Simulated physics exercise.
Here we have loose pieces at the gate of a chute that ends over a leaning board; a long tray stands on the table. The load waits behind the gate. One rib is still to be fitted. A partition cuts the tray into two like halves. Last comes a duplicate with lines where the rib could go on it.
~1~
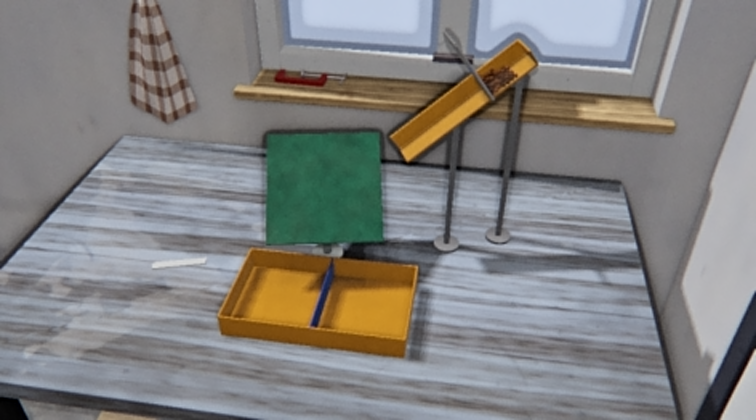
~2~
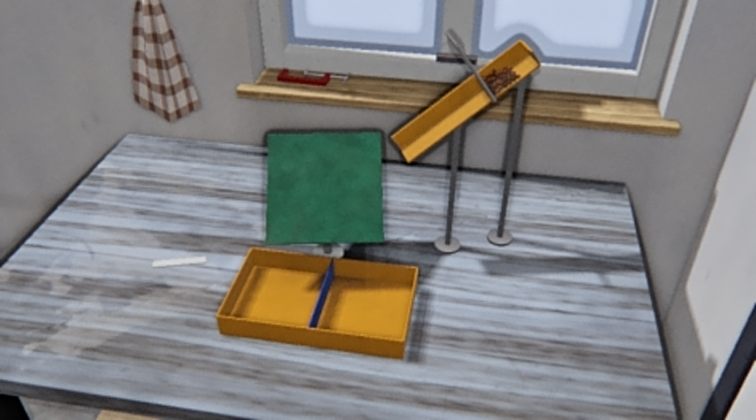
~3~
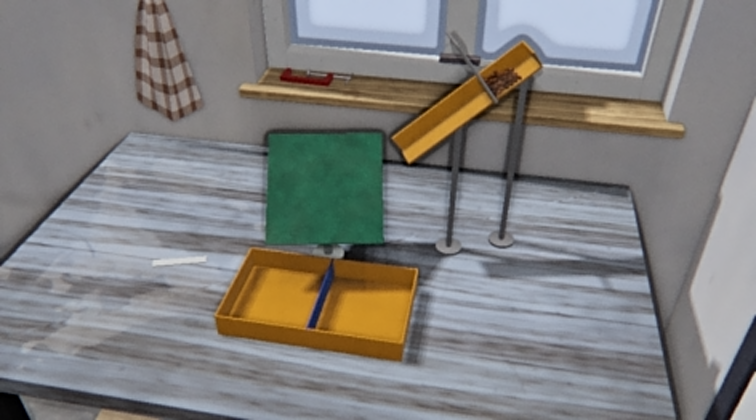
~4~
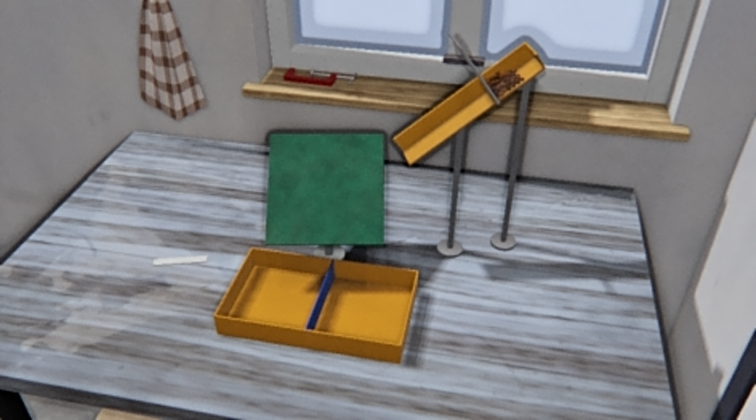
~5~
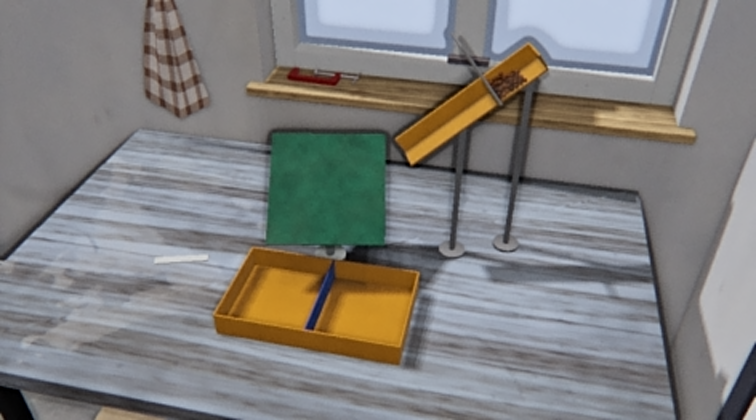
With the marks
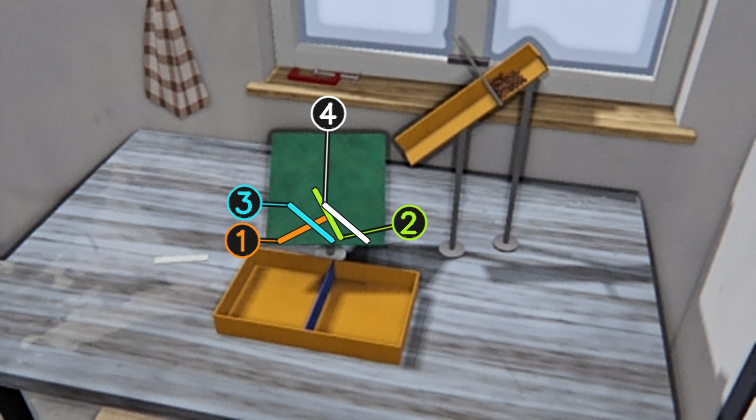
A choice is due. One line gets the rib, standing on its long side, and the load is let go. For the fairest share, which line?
Use line 1.
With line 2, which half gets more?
The right half.
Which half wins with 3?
More lands on the right.
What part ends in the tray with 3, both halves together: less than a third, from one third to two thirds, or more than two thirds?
Line 3 gives more than two thirds.
On the marked copy, line 1 from (330, 215) to (279, 241); line 2 from (315, 190) to (340, 237); line 3 from (289, 205) to (332, 240); line 4 from (324, 205) to (367, 241).
Choosing 1, of what is caught, close to two thirds in the left half, close to a third in the right.
Choosing 2, of what is caught, only a few in the left half, all but a few in the right.
Choosing 3, of what is caught, a small share in the left half, the bulk in the right.
Choosing 4, of what is caught, a small share in the left half, all but a few in the right.
